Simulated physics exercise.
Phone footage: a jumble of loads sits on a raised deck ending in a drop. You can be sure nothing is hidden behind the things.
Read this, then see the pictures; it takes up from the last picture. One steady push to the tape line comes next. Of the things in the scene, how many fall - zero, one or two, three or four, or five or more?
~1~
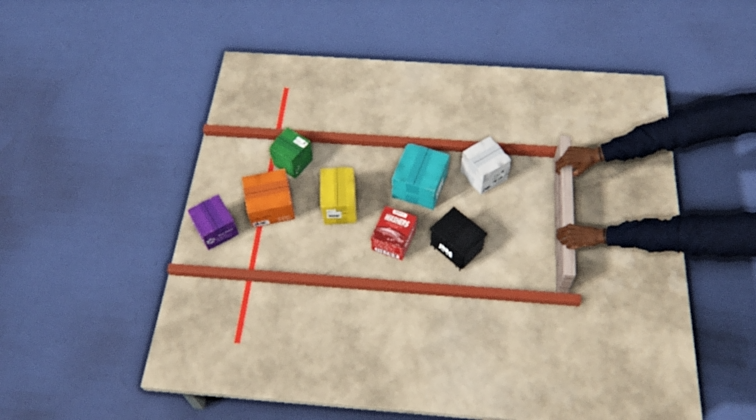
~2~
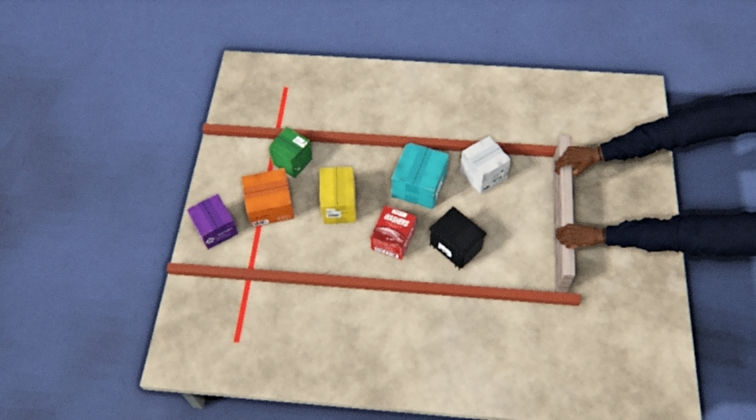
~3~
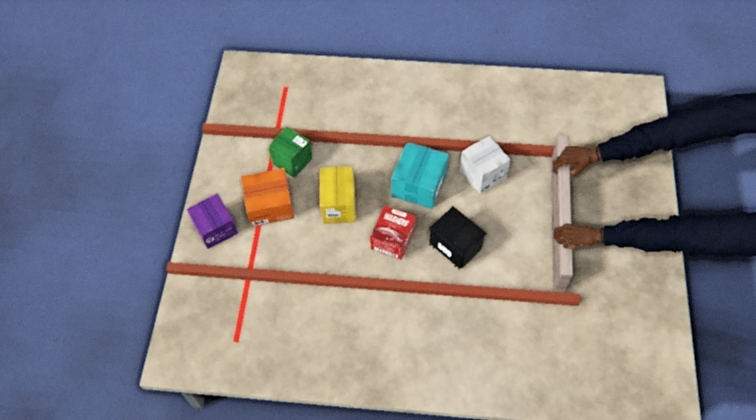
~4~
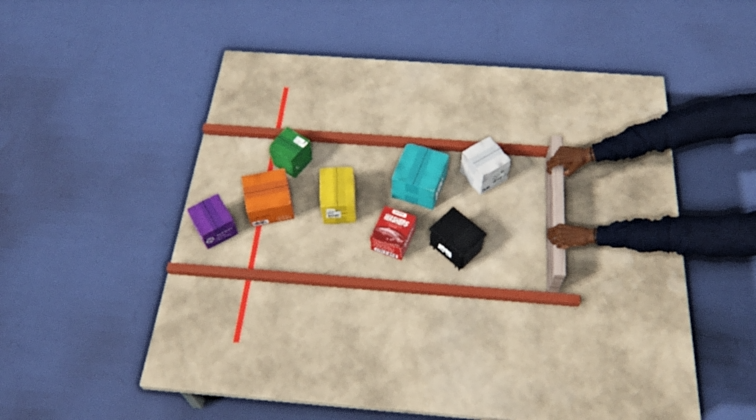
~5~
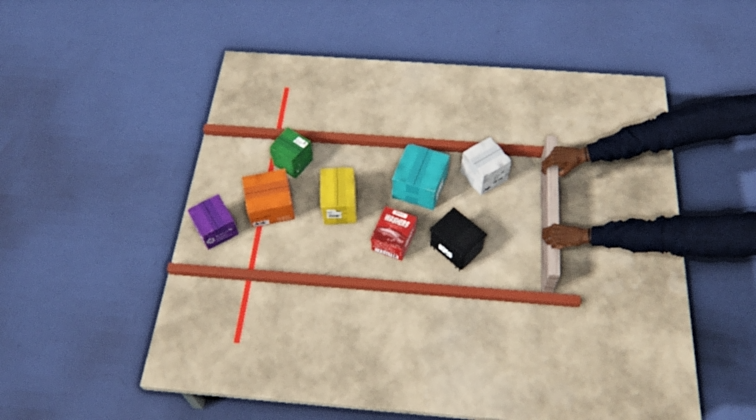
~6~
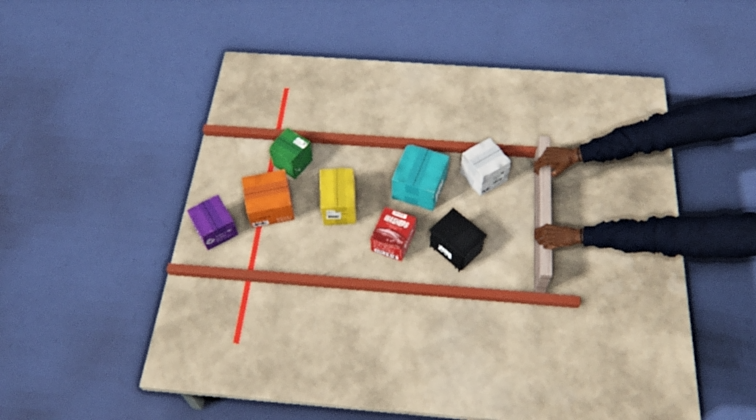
Of those, one or two fall.
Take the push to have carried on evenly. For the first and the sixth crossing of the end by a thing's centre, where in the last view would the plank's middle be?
Roughly (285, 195) for the earlier crossing, roughly (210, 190) for the later one.
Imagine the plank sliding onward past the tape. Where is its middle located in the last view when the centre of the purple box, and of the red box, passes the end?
Purple box: (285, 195); red box: (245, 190).
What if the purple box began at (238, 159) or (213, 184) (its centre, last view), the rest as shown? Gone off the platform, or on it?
Well, it tips off the first time and tips off the second time.
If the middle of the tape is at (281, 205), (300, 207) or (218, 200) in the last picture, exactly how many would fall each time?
Going through them in order, you'd see 1, 0 and 5.
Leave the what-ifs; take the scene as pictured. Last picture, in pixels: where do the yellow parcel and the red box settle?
They finish at roughly (193, 205) and (192, 245) respectively.
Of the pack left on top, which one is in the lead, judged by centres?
The yellow parcel, it is.
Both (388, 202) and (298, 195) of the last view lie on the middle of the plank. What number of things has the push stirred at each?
Answer - first 6, then 8.
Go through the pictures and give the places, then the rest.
In the first frame, purple box (213, 222); orange box (269, 198); green parcel (291, 153); plank (564, 213); tape (264, 204).
In the second frame, orange box (268, 198); turquoise parcel (420, 176).
In the third frame, green parcel (291, 152); yellow parcel (338, 195).
In the fourth frame, purple box (213, 222); black tote (457, 239).
In the fifth frame, orange box (269, 198); red box (394, 234).
In the sixth frame, purple box (213, 223); orange box (268, 199); green parcel (291, 154); plank (542, 213); tape (264, 204).
Soon after, none off yet; purple box at rest near (213, 223); orange box at rest near (268, 199); green parcel at rest near (291, 154).
Then, none off yet; purple box at rest near (209, 223); orange box moved about its own width near (239, 186); green parcel at rest near (291, 154).
At rest, the number that fall off is one or two; fallen, orange box and purple box.
